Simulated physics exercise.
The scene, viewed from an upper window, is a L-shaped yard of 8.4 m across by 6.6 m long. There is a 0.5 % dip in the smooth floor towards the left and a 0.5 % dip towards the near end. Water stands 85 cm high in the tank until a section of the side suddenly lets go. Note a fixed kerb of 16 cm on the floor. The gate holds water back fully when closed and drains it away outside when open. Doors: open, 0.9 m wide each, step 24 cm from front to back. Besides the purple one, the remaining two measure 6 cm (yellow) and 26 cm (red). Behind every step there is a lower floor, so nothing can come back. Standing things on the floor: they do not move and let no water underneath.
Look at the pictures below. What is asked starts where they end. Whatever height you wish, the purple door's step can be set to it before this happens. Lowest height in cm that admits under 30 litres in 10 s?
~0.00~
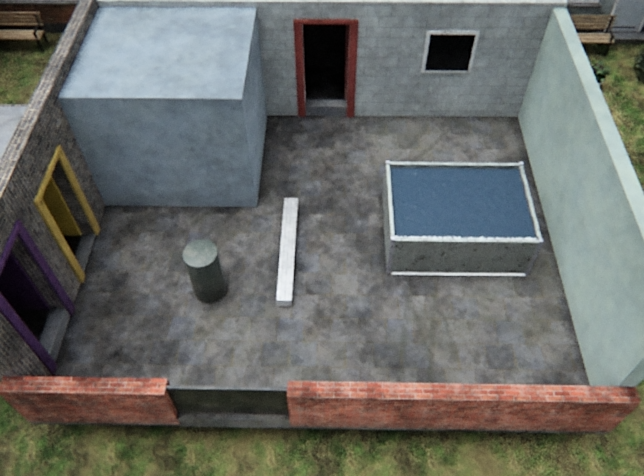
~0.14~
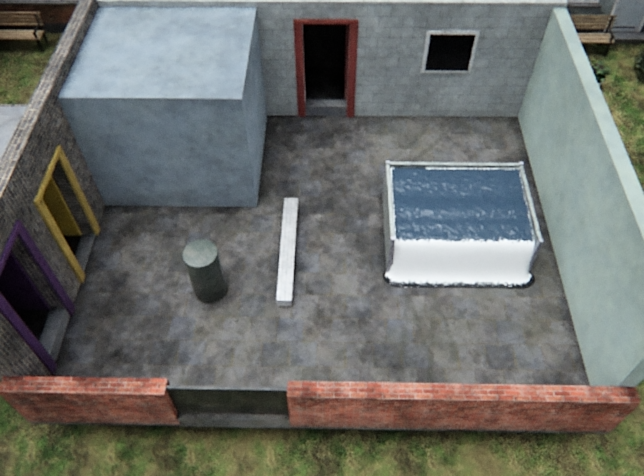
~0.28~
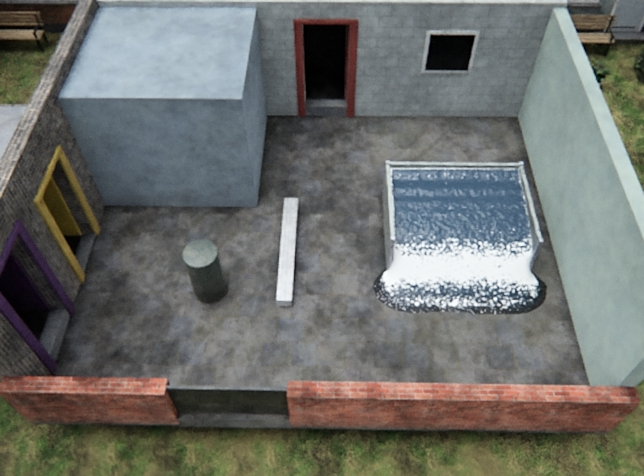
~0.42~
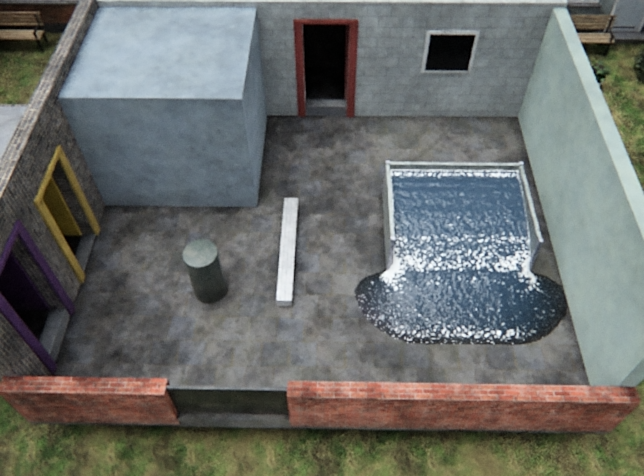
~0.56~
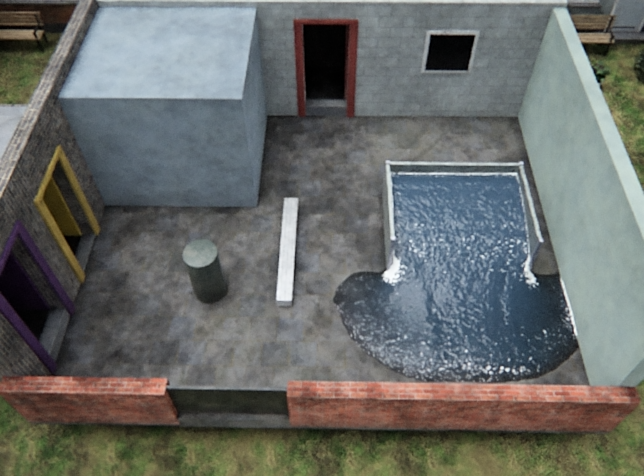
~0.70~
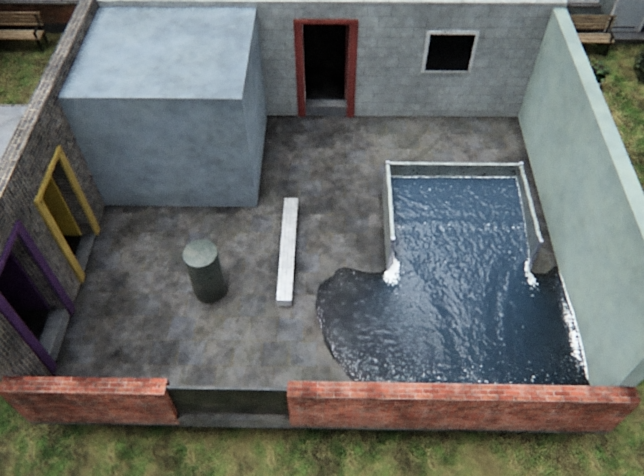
Roughly 20 cm.
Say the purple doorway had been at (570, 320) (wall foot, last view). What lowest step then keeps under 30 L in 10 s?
You'd want it roughly 22 cm high.
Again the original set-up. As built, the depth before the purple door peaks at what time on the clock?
I'd say near 3.4 seconds.
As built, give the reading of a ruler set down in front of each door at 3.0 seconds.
Yellow door: 0 cm; red door: 0 cm; purple door: 23 cm.
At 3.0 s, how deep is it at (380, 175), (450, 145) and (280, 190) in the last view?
I'd read roughly 0, 0 and 0 cm there.
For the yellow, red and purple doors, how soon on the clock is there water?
Yellow 3.4 s; red 6.0 s; purple 2.8 s.
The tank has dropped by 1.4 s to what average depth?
Average depth: Approx. 32 cm.
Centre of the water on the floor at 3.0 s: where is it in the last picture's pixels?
(414, 326).
After 1.4 s water covers 25 % of the floor, deepest (60 cm) near (577, 408); it has not reached the purple door.
After 3.0 s water covers 45 % of the floor, deepest (31 cm) near (44, 400); 23 cm at the purple door, 0 litres in over its 26 cm step.
After 10.0 s water covers 100 % of the floor, deepest (18 cm) near (44, 400); 15 cm at the purple door, 1 litre in over its 26 cm step.
At the purple door as built, the water arrived by 2.8 s and peaked near 26 cm at 3.4 s.
With a step of 16.5 cm, 76 litres would have come in within the 10 s; with 22.5 cm, 10 litres. So under 30 litres takes about 20 cm.
